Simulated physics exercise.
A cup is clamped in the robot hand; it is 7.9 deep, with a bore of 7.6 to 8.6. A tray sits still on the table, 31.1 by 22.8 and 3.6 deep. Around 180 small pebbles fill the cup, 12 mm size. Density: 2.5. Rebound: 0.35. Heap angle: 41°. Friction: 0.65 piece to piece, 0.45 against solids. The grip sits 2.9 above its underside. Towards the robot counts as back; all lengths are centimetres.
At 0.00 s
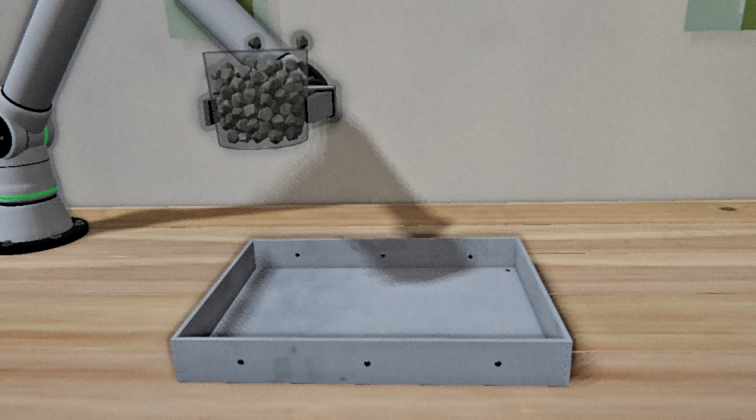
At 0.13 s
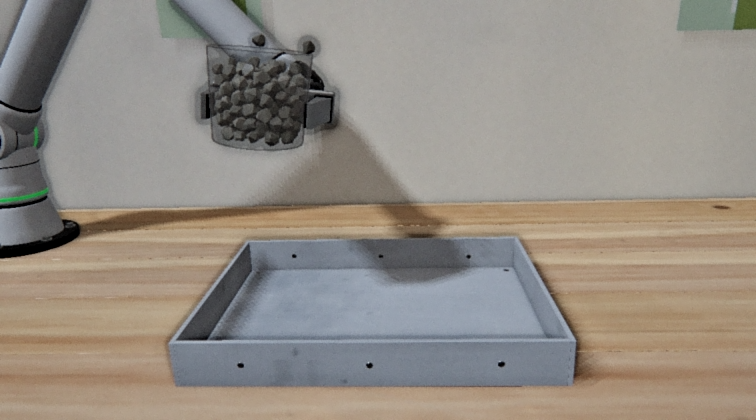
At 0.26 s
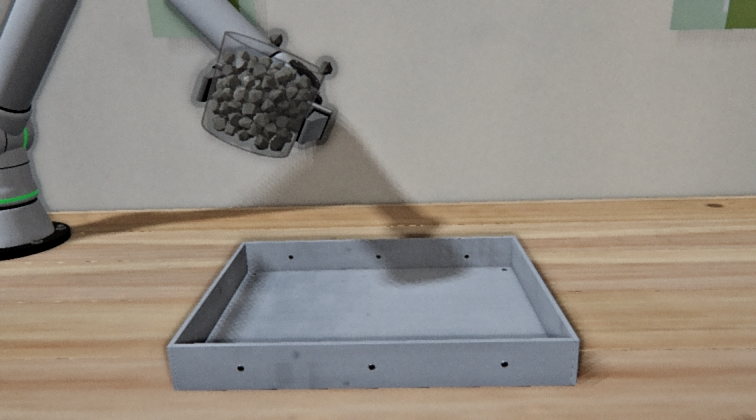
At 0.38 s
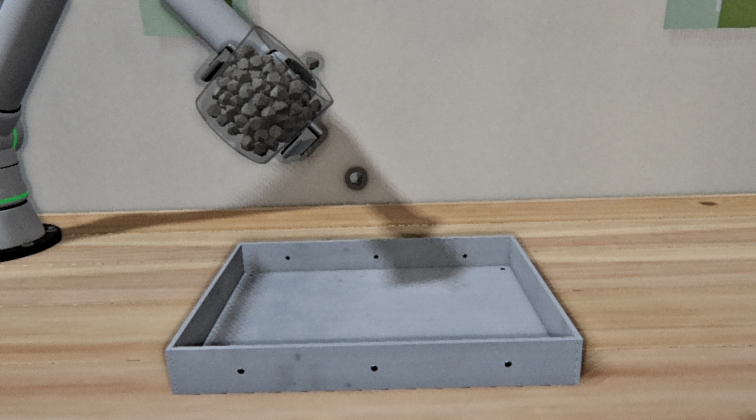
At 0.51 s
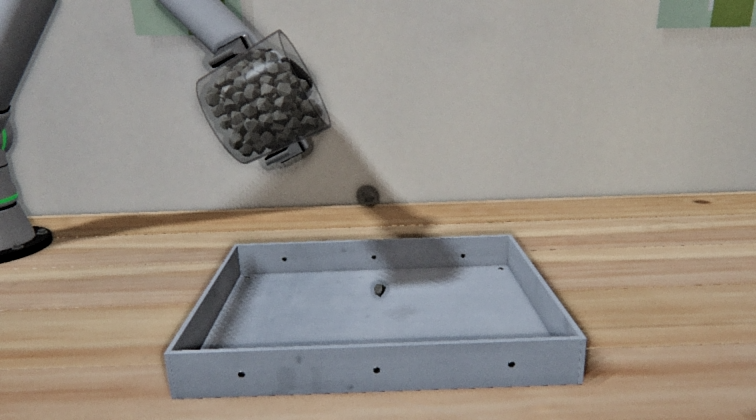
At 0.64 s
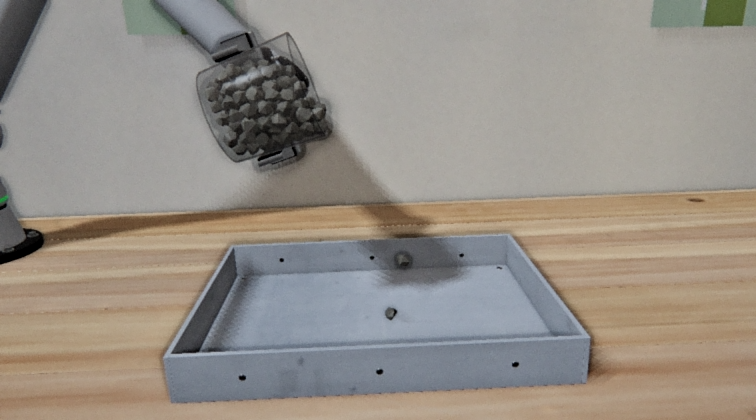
A clear cup of gray pebbles tilts forward on a robot arm, dropping two into a tray.
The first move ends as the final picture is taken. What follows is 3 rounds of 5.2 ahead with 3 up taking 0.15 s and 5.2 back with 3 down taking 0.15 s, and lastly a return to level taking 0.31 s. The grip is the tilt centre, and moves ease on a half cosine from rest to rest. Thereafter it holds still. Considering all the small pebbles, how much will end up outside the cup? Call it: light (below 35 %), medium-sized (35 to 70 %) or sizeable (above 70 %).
A sizeable share.
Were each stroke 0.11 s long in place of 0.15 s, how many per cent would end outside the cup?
That change gives some 100 percent.
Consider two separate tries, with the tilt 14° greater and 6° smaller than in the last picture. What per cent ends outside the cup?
Estimates, in order: 100 % and 75 %.
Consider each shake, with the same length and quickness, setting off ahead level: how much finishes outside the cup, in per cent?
About 70 per cent.
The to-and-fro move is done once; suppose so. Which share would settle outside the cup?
Estimate: Around 60 %.
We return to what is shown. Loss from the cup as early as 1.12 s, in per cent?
About 60 per cent so far.
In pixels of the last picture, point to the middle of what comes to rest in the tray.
It sits close to (421, 309).
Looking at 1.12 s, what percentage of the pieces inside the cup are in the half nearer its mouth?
My estimate is near 70 per cent.
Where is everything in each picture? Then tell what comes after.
Cup middle at (260, 99), level; upper third of the load around (257, 78), from x 215 to 300, top at y 40; 179 in the cup, in the first frame.
Cup middle at (259, 98), tilted 7° forward; upper third of the load around (257, 78), from x 220 to 310, top at y 40, in the second frame.
Cup middle at (261, 98), tilted 25° forward; upper third of the load around (258, 77), from x 215 to 325, top at y 40, in the third frame.
Cup middle at (263, 100), tilted 47° forward; upper third of the load around (258, 79), from x 215 to 355, top at y 50; 178 in the cup, 1 in flight or on a rim, in the fourth frame.
Cup middle at (263, 102), tilted 65° forward; upper third of the load around (259, 82), from x 215 to 380, top at y 55; 177 in the cup, 1 in the tray, 1 in flight or on a rim, in the fifth frame.
Cup middle at (262, 102), tilted 72° forward; upper third of the load around (255, 85), from x 210 to 405, top at y 65; 177 in the cup, 2 in the tray, in the sixth frame.
By 1.12 s, tilted 72° forward, highest piece 24 above the table; 109 in the tray, 69 in the cup, 1 in flight or on a rim.
By 1.61 s, tilted 64° forward, highest piece 20 above the table; 157 in the tray, 20 in the cup, 2 in flight or on a rim.
By 2.05 s, level, highest piece 22 above the table; 160 in the tray, 19 in the cup.
By 3.10 s, level, highest piece 22 above the table; 160 in the tray, 19 in the cup.
Final count, 160 in the tray, 19 in the cup. That is 89 % outside the cup.
